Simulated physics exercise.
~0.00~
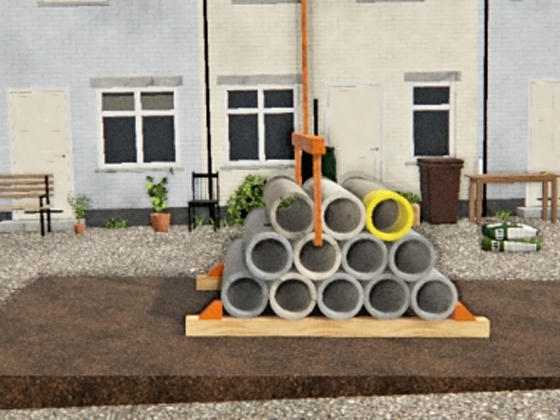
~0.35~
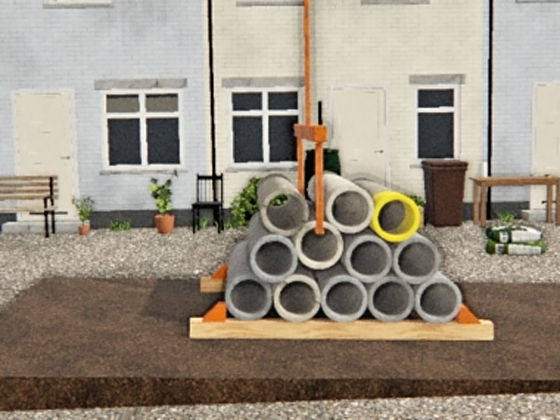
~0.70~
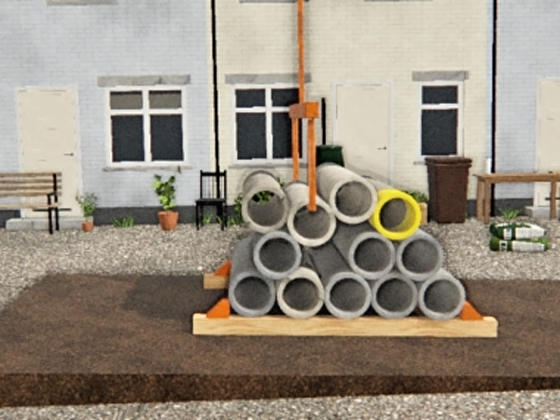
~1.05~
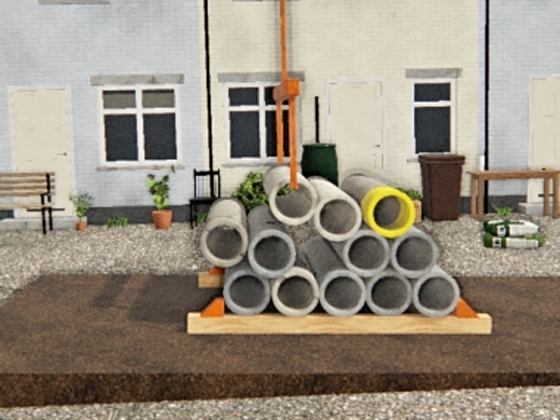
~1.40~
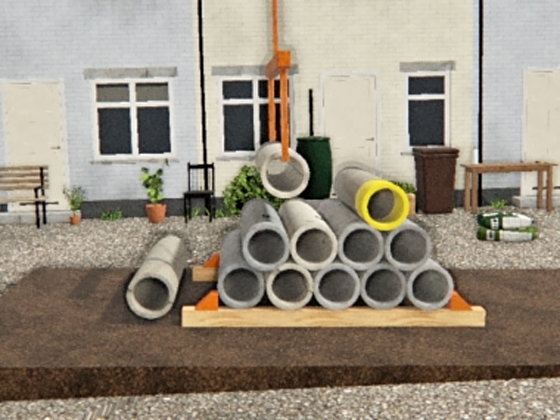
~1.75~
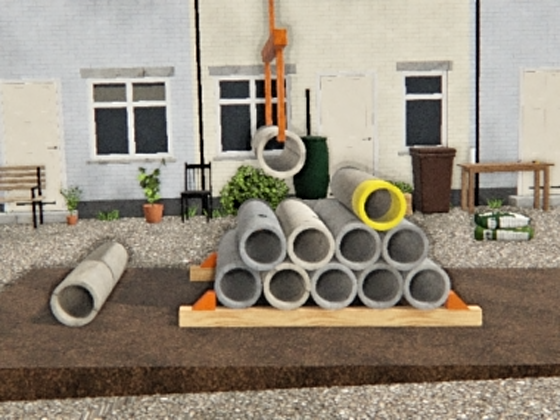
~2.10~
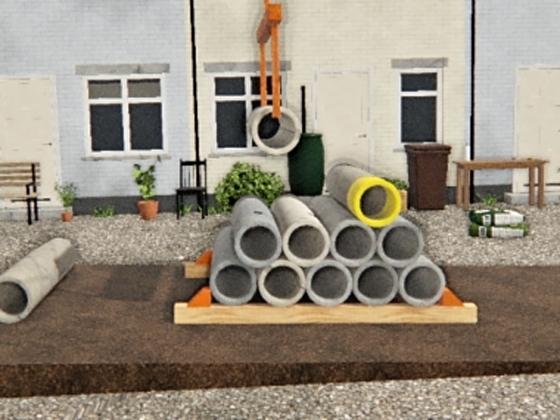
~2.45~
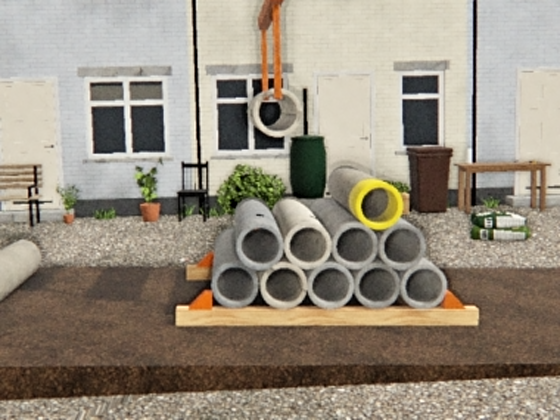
An orange beam hoists one concrete pipe, another rolls off left, and the yellow stays put.
